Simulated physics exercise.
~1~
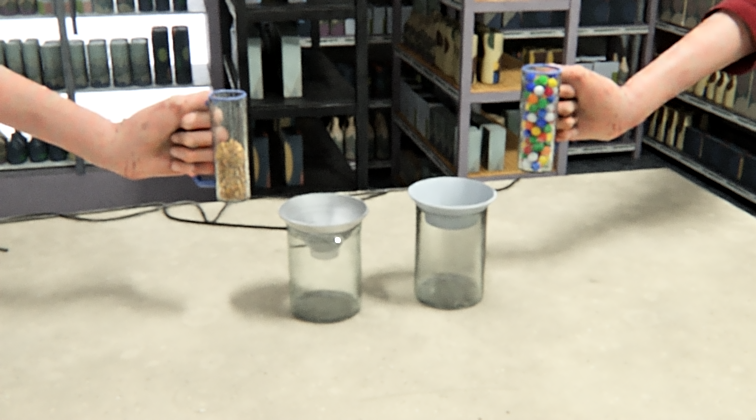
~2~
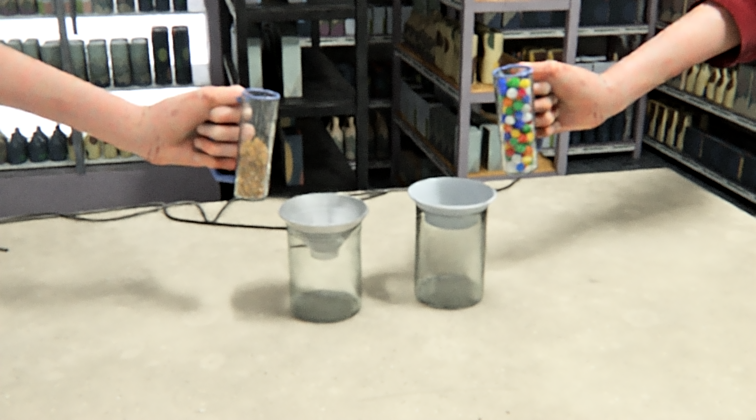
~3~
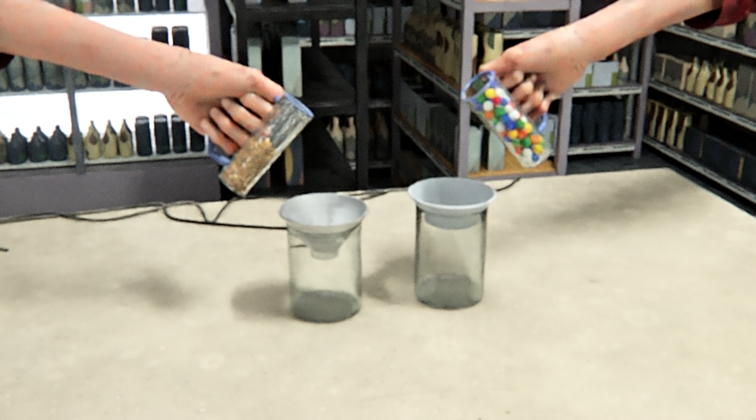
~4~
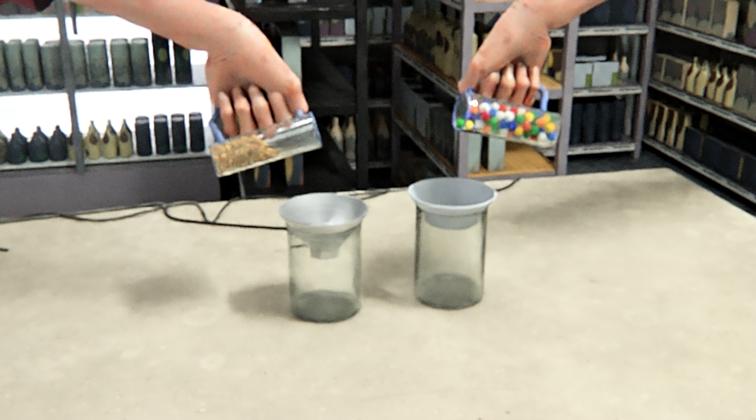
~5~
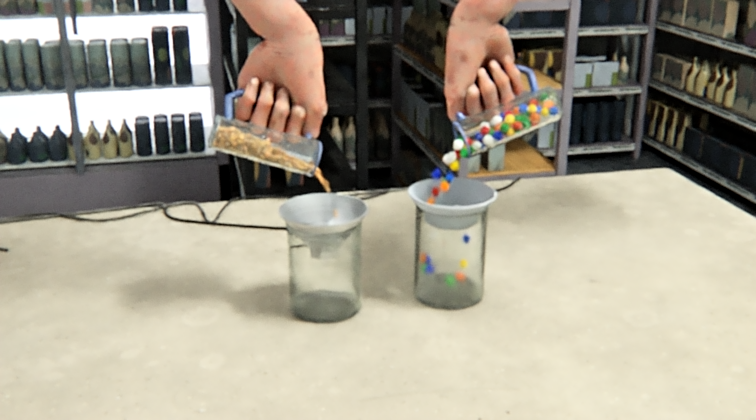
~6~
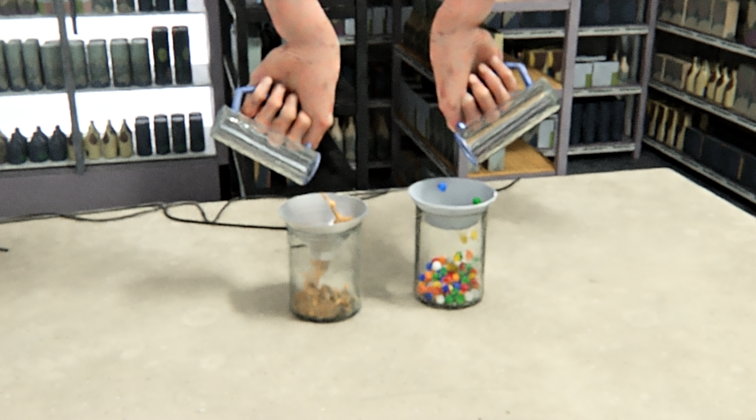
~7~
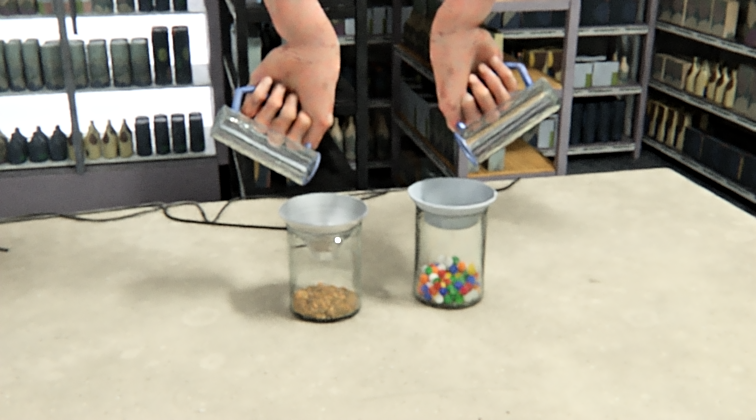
In this clip, two hands tilt clear cups over funnels set in glass jars, the left cup holding tan, grainy material and the right one multicoloured beads. Both cups are tipped until empty, and all the contents pass through the funnels and settle in the jars.
